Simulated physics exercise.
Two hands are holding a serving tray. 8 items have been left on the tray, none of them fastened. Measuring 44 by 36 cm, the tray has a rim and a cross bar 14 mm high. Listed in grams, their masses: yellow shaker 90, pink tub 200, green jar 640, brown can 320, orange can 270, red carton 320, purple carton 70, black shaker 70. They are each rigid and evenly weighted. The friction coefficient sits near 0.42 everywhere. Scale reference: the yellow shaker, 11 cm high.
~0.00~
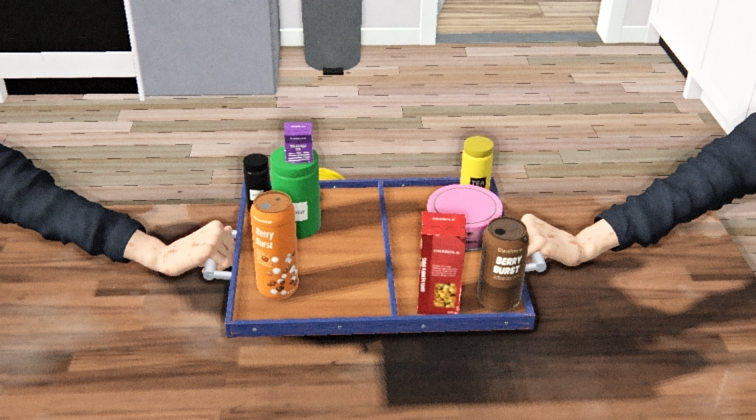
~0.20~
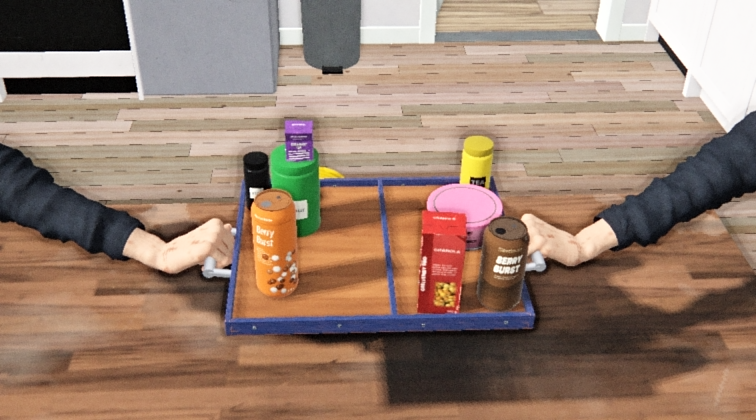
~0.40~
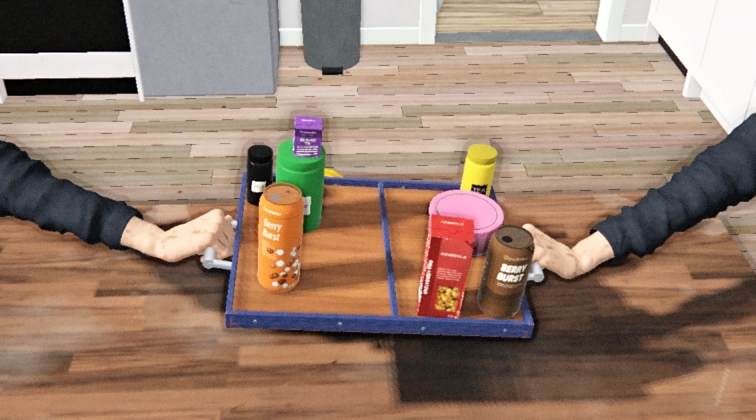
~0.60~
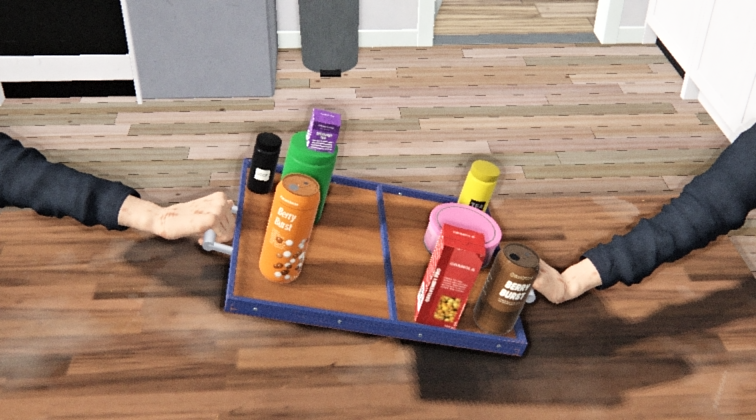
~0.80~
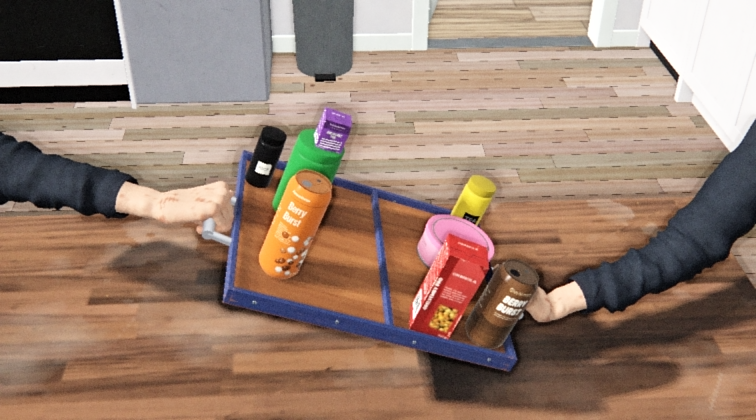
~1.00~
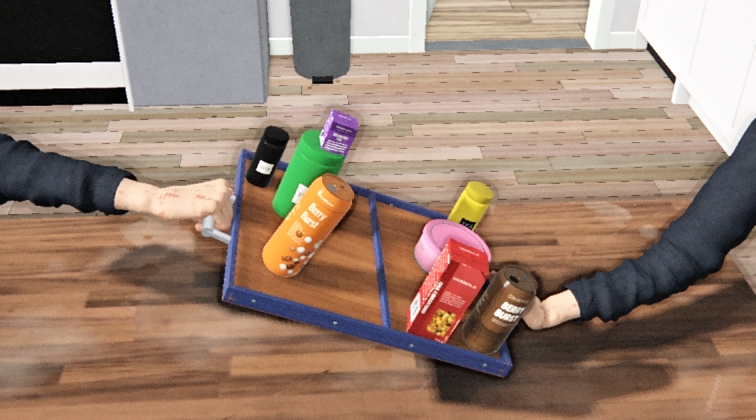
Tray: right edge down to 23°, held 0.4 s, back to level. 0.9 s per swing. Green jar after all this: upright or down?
Upright.
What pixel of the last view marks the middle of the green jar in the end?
At about (297, 201).
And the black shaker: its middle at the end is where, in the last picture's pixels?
It ends up at about (270, 192).
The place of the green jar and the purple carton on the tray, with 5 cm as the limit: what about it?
Here the green jar is left in place, and the purple carton moves off.
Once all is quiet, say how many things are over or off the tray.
2.
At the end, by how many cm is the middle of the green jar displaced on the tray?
Net shift near 2 cm.
By 1.20 s, tilt 23°, right edge down; orange can rocked 74° off its seat; red carton rocked 4° off its seat; purple carton 2 cm from its spot.
By 1.50 s, tilt 22°, right edge down; orange can on its side; purple carton rocked 62° off its seat; red carton 3 cm from its spot.
By 1.80 s, tilt 14°, right edge down; green jar 2 cm from its spot near (309, 188); orange can on its side; purple carton upside down.
When it is over (3.7 s), lying over on the tray, orange can and purple carton; the other 6 within 5 cm of the start. In the last view, green jar near (297, 201).
